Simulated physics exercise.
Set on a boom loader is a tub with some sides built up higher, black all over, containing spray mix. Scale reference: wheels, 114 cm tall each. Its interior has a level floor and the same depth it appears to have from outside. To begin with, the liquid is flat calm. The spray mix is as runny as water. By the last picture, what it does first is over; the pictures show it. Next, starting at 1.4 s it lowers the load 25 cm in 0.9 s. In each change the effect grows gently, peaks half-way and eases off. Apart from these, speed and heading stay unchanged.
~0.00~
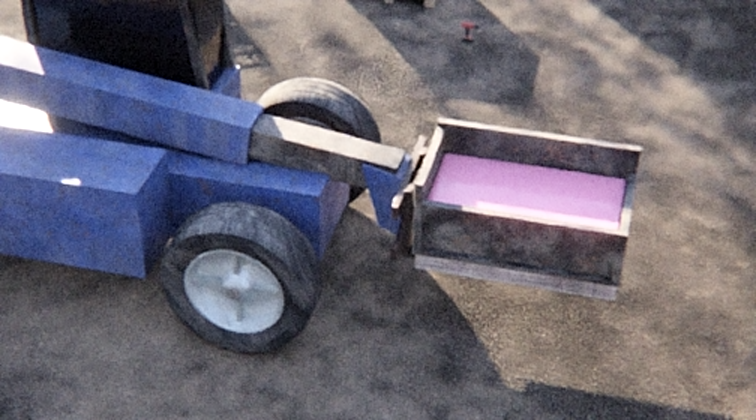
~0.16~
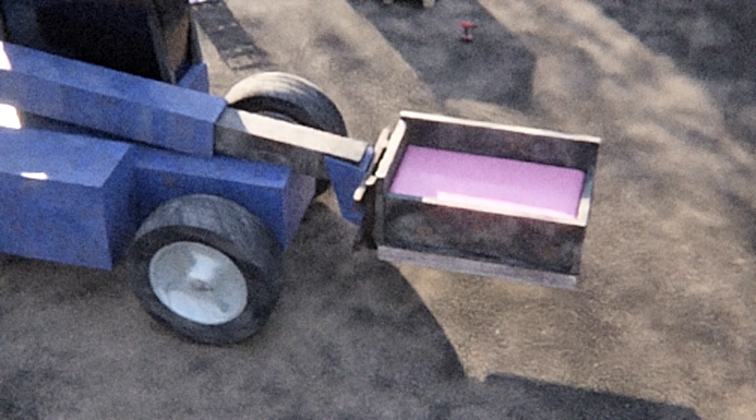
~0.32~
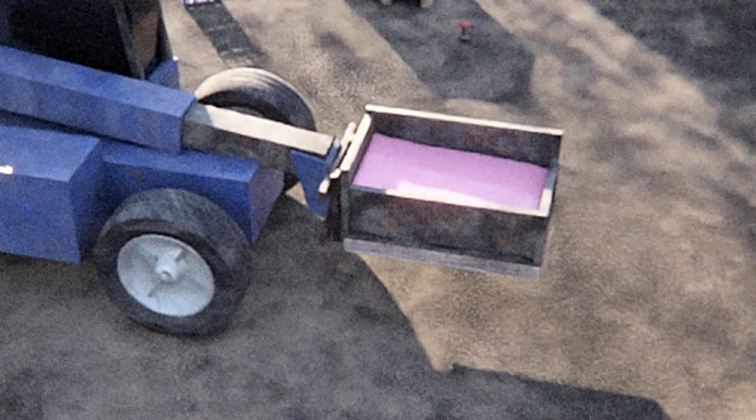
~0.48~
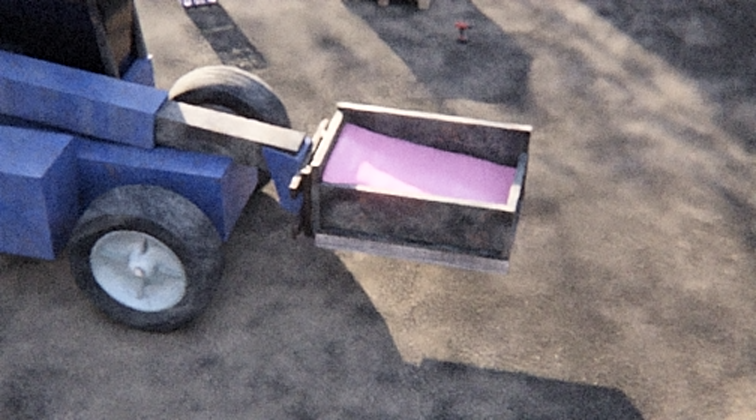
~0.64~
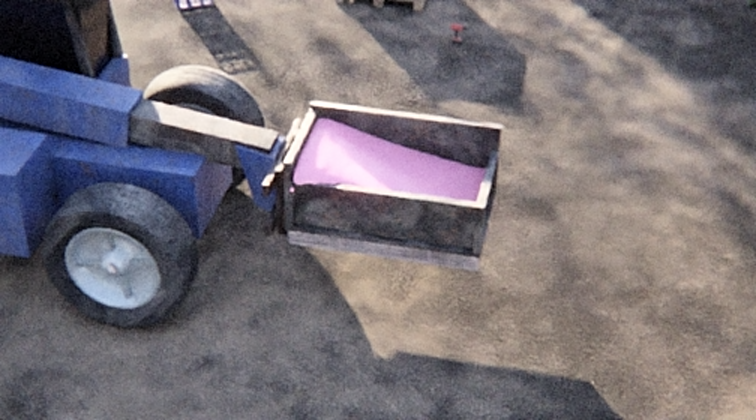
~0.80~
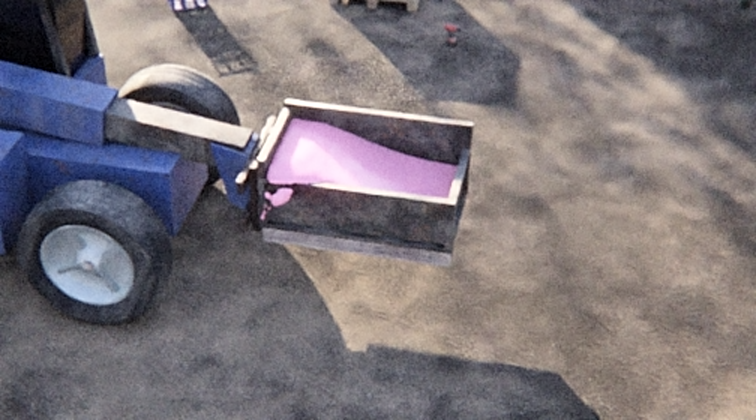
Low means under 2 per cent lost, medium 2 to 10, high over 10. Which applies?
Medium applies.
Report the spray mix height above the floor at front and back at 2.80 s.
At the front 32 cm, at the back 32 cm.
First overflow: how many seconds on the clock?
First escape: Approx. 1.0 s.
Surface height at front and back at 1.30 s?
Front: 48 cm; back: 30 cm.
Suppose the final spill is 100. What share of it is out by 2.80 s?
I'd say somewhere near 70 per cent.
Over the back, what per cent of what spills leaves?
0%.
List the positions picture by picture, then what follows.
The surface is at (614, 183) by the front wall; at (454, 159) by the back wall; it lies level with the rim line; the front is on the right, levels are read along the far wall, in the first frame.
The surface is at (574, 174) by the front wall; at (416, 152) by the back wall; it lies level with the rim line, in the second frame.
The surface is at (537, 173) by the front wall; at (382, 140) by the back wall; it climbs 5° towards the back, in the third frame.
The surface is at (506, 171) by the front wall; at (353, 131) by the back wall; it climbs 9° towards the back, in the fourth frame.
The surface is at (477, 174) by the front wall; at (326, 125) by the back wall; it climbs 12° towards the back, in the fifth frame.
The surface is at (449, 171) by the front wall; at (300, 125) by the back wall; it climbs 11° towards the back, in the sixth frame.
After 1.30 s the surface is 48 cm up at the front and 30 cm at the back; 1 per cent is out, over the near side.
After 2.00 s the surface is 34 cm up at the front and 33 cm at the back; 4 per cent is out, over the front and the near side.
After 2.80 s the surface is 31 cm up at the front and 33 cm at the back; 4 per cent is out, over the front and the near side.
After 5.28 s 6 per cent is out, over the front and the near side, 21 of 368 litres.
